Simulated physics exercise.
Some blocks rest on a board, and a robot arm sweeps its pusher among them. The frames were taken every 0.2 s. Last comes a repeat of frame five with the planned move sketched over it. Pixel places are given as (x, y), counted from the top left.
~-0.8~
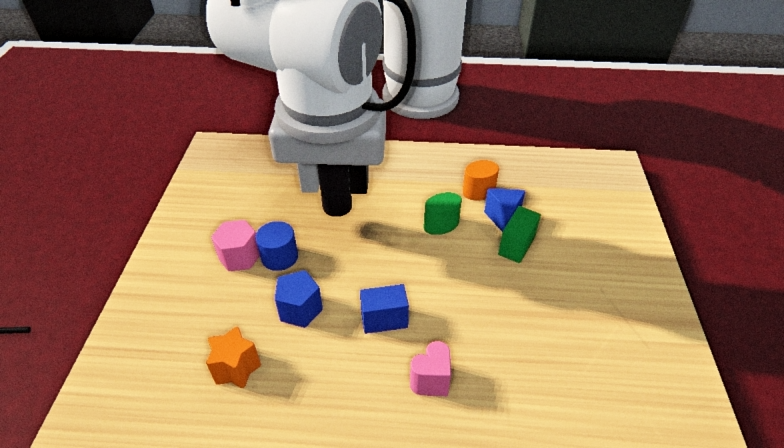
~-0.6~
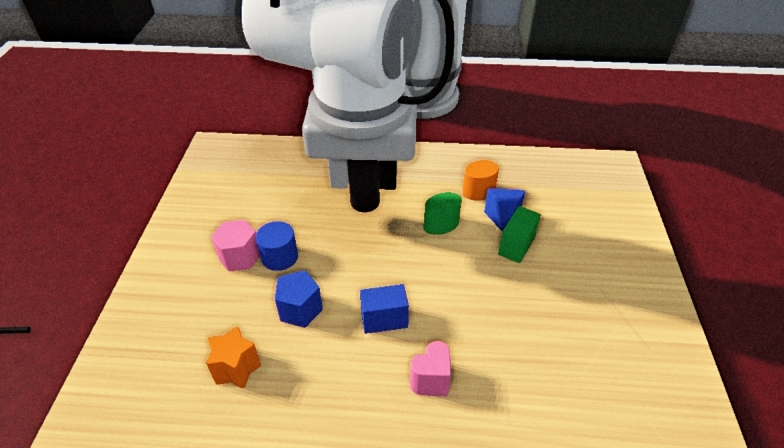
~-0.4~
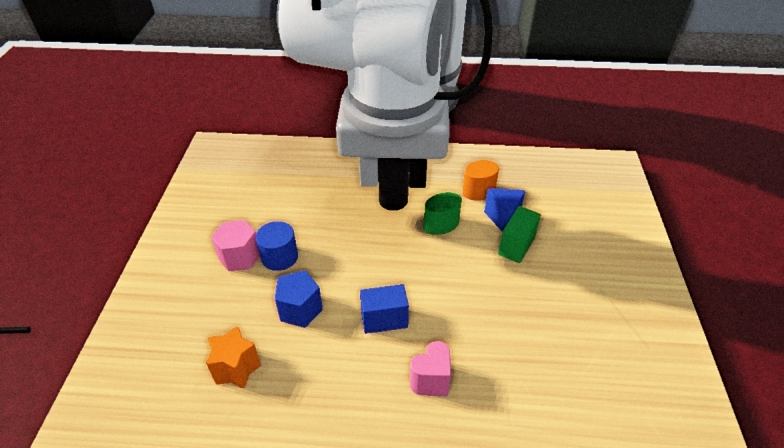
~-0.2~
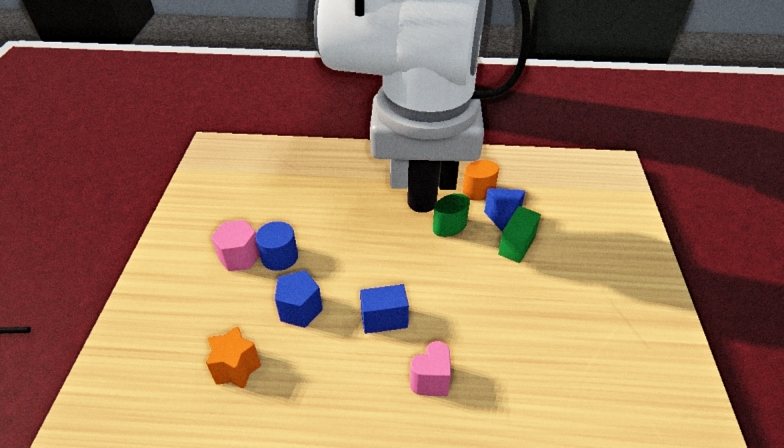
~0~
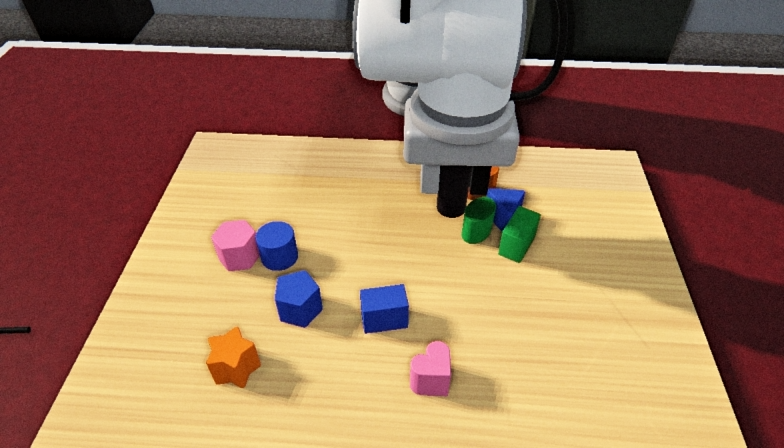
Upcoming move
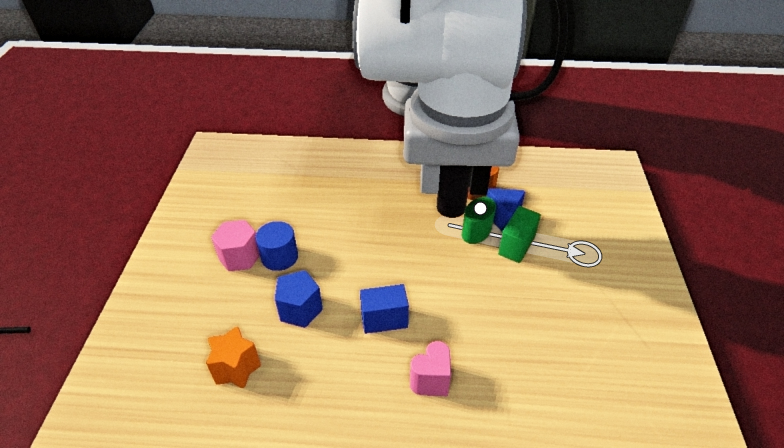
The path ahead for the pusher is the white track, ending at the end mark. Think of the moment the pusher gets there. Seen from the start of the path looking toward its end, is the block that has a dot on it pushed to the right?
I expect so.
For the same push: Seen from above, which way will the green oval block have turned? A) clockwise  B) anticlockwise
Correct choice: A.
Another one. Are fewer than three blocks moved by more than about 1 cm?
I expect not.
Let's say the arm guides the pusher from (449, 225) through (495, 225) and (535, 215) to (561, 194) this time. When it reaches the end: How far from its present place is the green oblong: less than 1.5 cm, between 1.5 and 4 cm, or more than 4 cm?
Between 1.5 and 4 cm.
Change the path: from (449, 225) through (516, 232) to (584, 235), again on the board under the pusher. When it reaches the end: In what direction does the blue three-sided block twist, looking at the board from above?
It spins anti-clockwise.
The drawn path runs in a line from (449, 225) to (585, 254); the dot is on the green oval block.
What follows on the original path. One third of the way, pusher (497, 218); green oval block (526, 223), turned 15° anticlockwise; blue three-sided block (519, 196), turned 30° anticlockwise; green oblong (552, 233).
Two thirds of the way, pusher (544, 227); green oval block (572, 235); blue three-sided block (520, 196), turned 35° anticlockwise; green oblong (594, 251), turned 15° clockwise.
At the end, pusher (591, 237); green oval block (617, 250), turned 45° clockwise; orange oval block not moved; blue three-sided block (520, 196), turned 35° anticlockwise; green oblong (624, 272), turned 55° clockwise.
